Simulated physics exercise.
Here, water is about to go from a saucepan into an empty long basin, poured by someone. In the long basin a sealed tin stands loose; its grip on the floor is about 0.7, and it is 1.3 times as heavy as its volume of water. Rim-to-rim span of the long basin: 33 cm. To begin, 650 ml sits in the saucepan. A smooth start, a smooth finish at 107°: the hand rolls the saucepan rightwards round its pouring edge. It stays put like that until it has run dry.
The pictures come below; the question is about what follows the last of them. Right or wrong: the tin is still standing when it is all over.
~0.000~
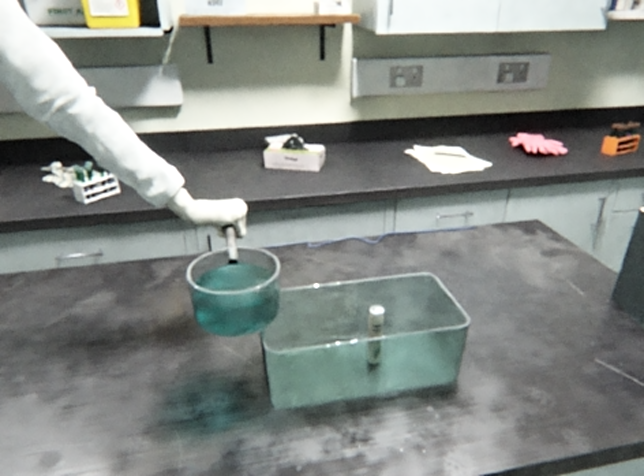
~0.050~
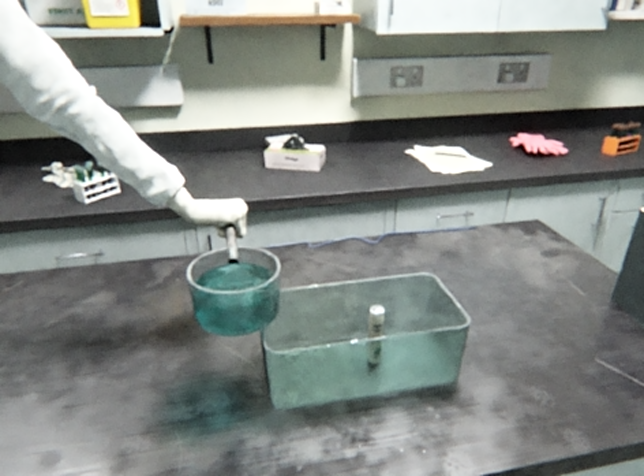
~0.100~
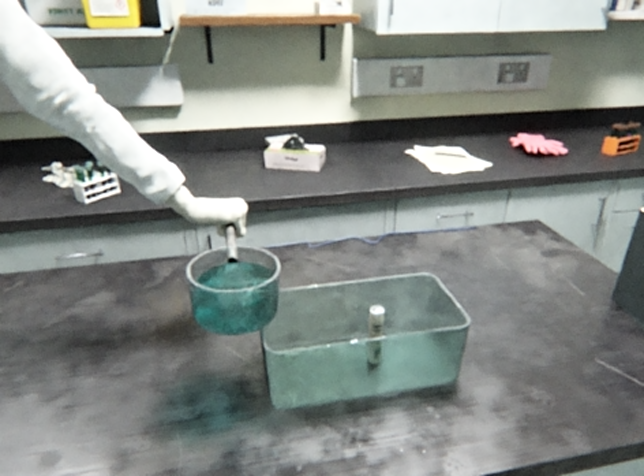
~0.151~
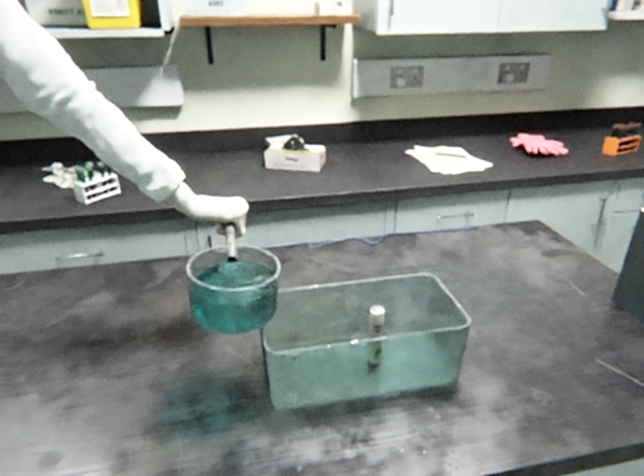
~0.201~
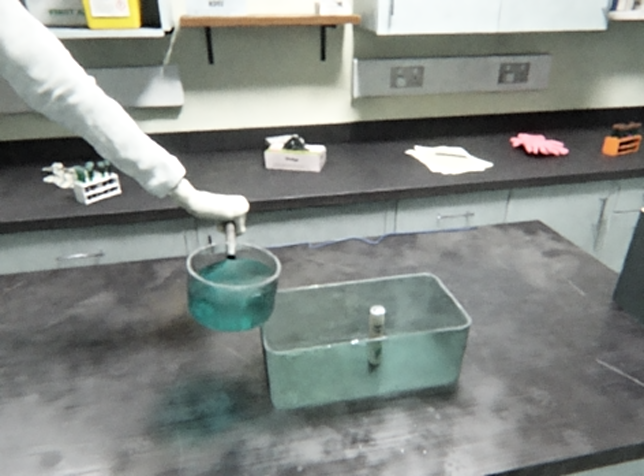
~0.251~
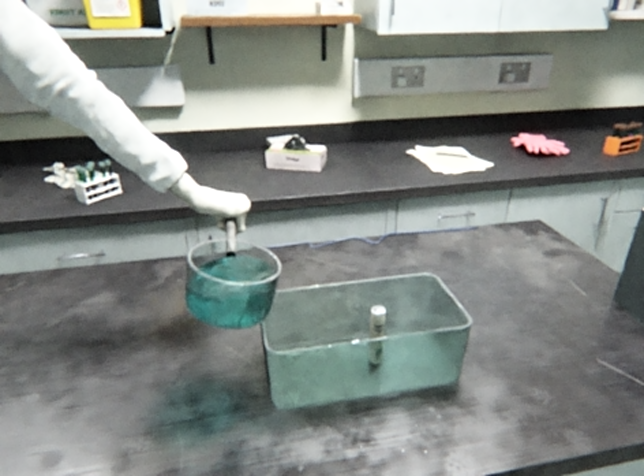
Right, it is still standing.
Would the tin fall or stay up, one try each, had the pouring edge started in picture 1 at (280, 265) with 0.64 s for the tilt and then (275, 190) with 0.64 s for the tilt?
In the first try it comes down; in the second it comes down.
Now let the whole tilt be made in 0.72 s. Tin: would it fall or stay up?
Result: Tin tipped over.
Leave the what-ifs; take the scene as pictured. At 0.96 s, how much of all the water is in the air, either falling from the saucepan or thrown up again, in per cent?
18 per cent, roughly.
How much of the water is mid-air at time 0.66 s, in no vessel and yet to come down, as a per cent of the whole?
Some 24 per cent, I reckon.
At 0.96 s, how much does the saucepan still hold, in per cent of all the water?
Close to 14 in a hundred.
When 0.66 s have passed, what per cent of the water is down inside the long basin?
3 %, give or take.
Then, 0.66 s in, the tilt is 69° and 72 per cent is still to pour; the tin stands where it began.
Then, 0.96 s in, the tilt is 102° and 14 per cent is still to pour; the tin stands where it began.
Then, 1.28 s in, the tilt is 107° and 0 per cent is still to pour; the tin stands where it began.
Then, 1.62 s in, the tilt is 107° and 0 per cent is still to pour; the tin stands where it began.
Finally, the tin stands where it began.
